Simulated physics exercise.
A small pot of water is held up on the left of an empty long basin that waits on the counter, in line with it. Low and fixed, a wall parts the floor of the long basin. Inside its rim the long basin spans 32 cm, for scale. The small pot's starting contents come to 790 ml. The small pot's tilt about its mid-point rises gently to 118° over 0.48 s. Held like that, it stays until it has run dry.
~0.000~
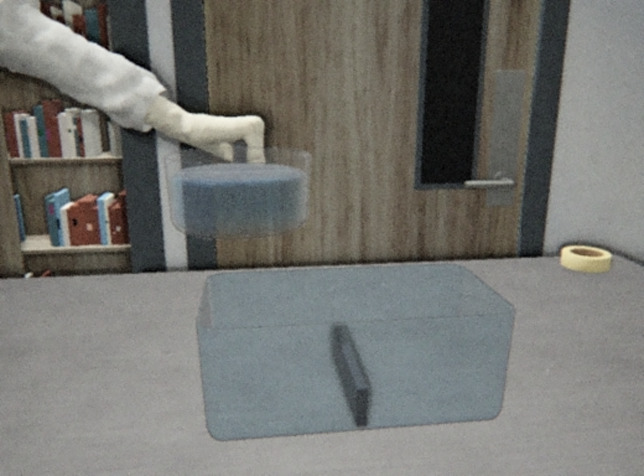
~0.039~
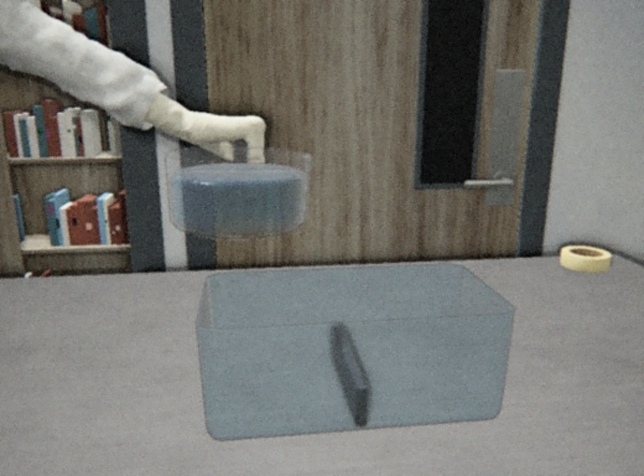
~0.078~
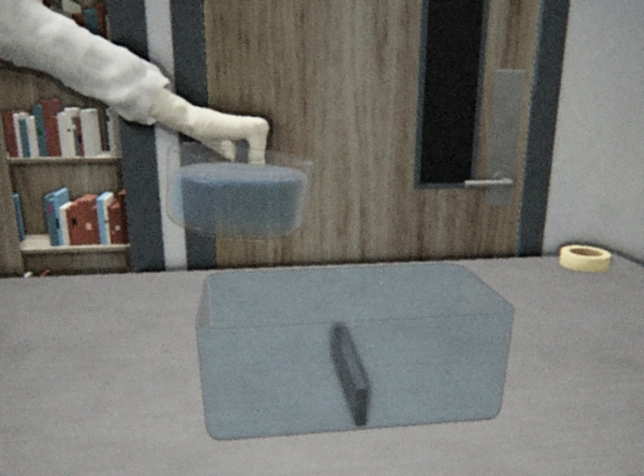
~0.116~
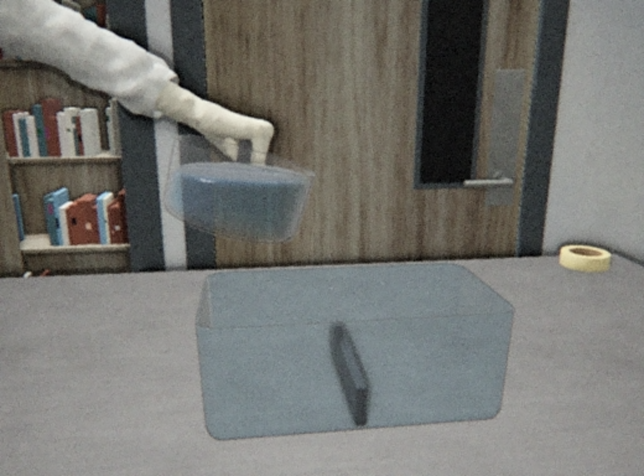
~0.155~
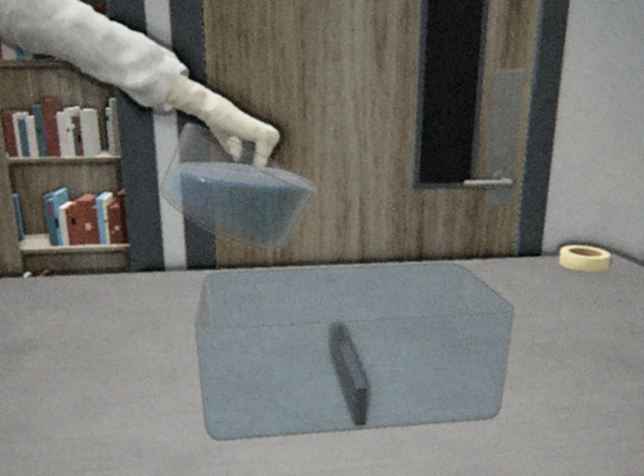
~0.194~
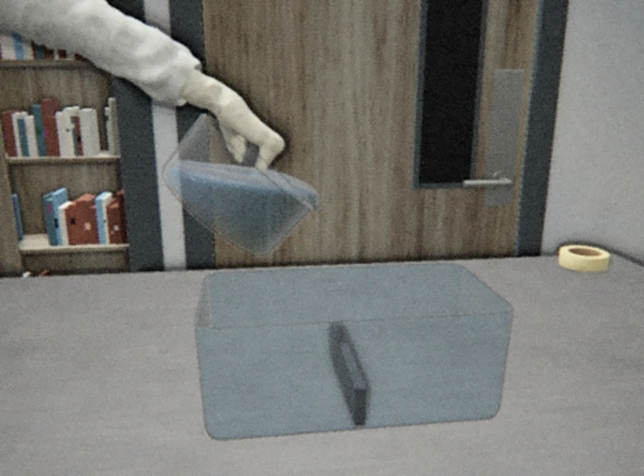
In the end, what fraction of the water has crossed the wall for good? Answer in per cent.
In the end about 34 per cent has crossed for good.
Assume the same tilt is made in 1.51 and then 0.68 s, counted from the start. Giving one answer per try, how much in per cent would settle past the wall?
Respectively 65 and 45 %.
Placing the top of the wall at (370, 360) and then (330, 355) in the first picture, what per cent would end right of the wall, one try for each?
The first gives near 25 per cent and the second near 55 per cent.
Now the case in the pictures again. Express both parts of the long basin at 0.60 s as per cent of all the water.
About 64 % left, 30 % right.
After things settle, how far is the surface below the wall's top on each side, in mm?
Left about 24 mm, right about 34 mm.
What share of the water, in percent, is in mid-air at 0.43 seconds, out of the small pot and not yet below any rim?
30 per cent.
Then, 0.43 s in, the tilt is 115° and 12 per cent is still to pour, 35 is left of the wall and 23 right of it.
Then, 0.60 s in, the tilt is 118° and 1 per cent is still to pour, 64 is left of the wall and 29 right of it.
Then, 0.78 s in, the tilt is 118° and 0 per cent is still to pour, 62 is left of the wall and 32 right of it.
Then, 0.98 s in, the tilt is 118° and 0 per cent is still to pour, 63 is left of the wall and 34 right of it.
Finally, 63 per cent lies left of the wall, 34 right of it and 3 outside.
